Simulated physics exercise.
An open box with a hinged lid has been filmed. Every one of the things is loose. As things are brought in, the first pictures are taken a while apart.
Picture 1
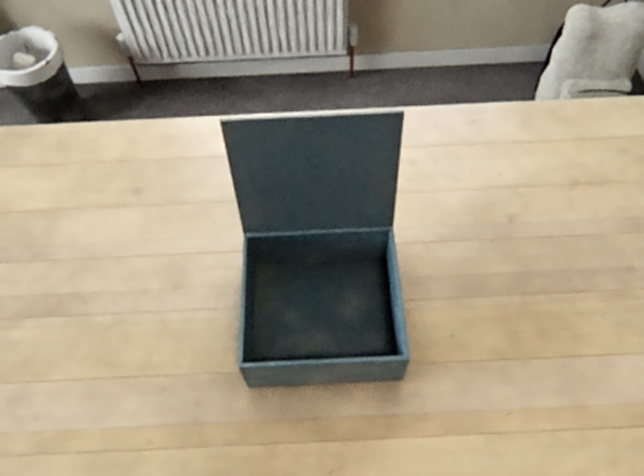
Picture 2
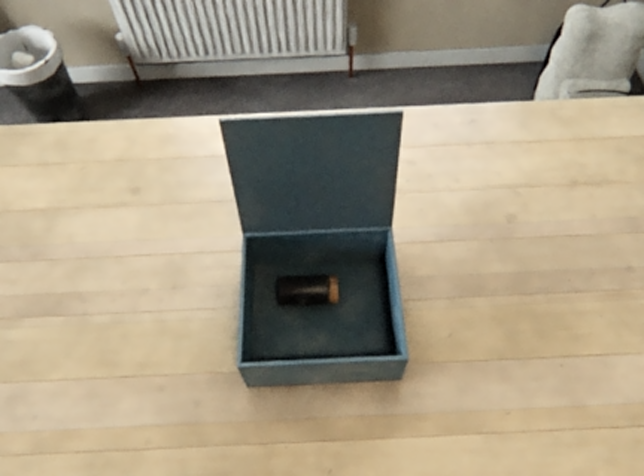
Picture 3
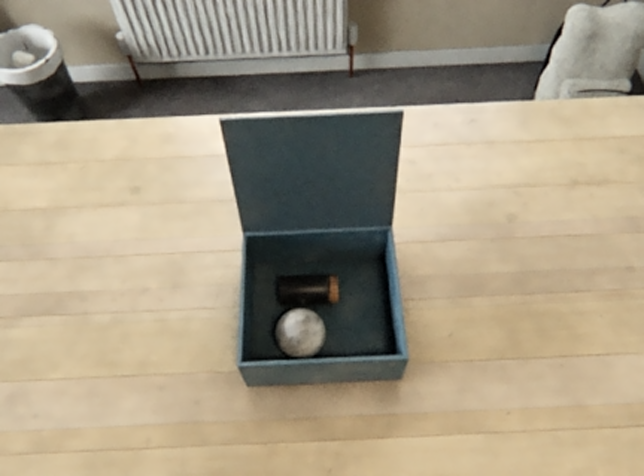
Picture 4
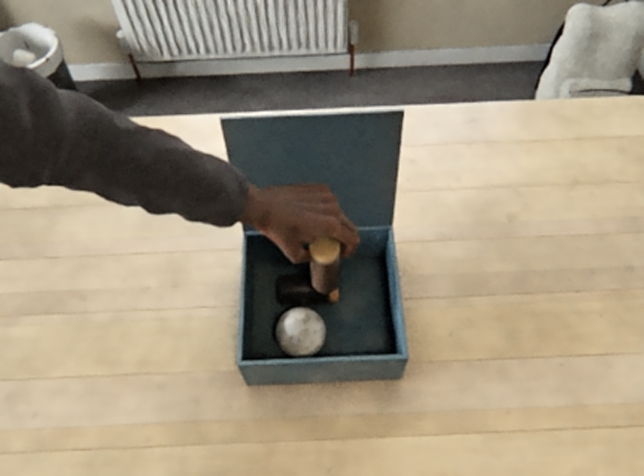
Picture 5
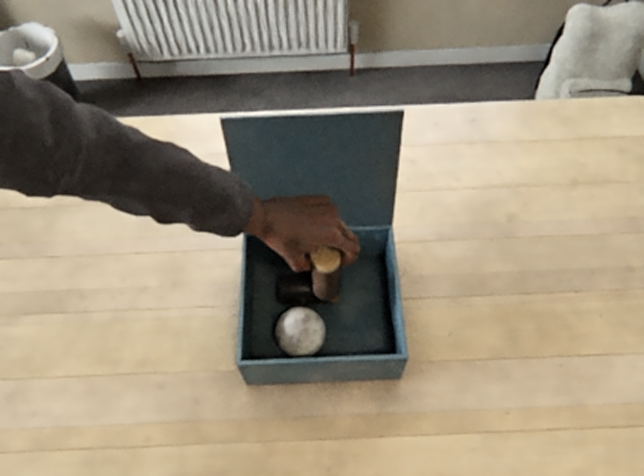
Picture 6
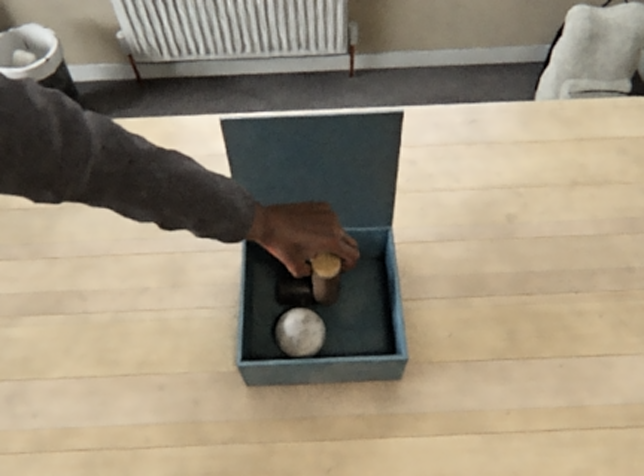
A hand slightly lowers a brown shaker inside a box holding a black shaker and ball.
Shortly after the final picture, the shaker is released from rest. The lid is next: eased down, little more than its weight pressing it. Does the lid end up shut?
Yes.
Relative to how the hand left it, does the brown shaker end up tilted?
Looking at the last picture, the brown shaker sits at an angle.
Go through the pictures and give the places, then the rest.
In the first picture, the last thing is not in view yet.
In the second picture, the last thing is not in view yet; black shaker (309, 290).
In the third picture, the last thing is not in view yet; black shaker (309, 290).
The fourth picture shows on its way; brown shaker (325, 264); black shaker (309, 289).
The fifth picture shows on its way; brown shaker (326, 272); black shaker (309, 289).
The sixth picture shows in place under the hand; brown shaker (326, 277); black shaker (309, 290).
Then, 0.40 s later than the last frame, brown shaker on its side near (350, 329); black shaker moved about its own width; white ball moved a little.
Then, 1.40 s later than the last frame, lid 72° above the rim; brown shaker on its side near (371, 329); black shaker moved about its own width; white ball moved a little.
Then, 2.10 s later than the last frame, lid 25° above the rim; brown shaker on its side near (371, 329); black shaker moved a little; white ball moved a little.
When it is over, lid shut; lying over in the box, brown shaker; the other 2 as before. End places, in pixels of the last picture, brown shaker near (371, 330).
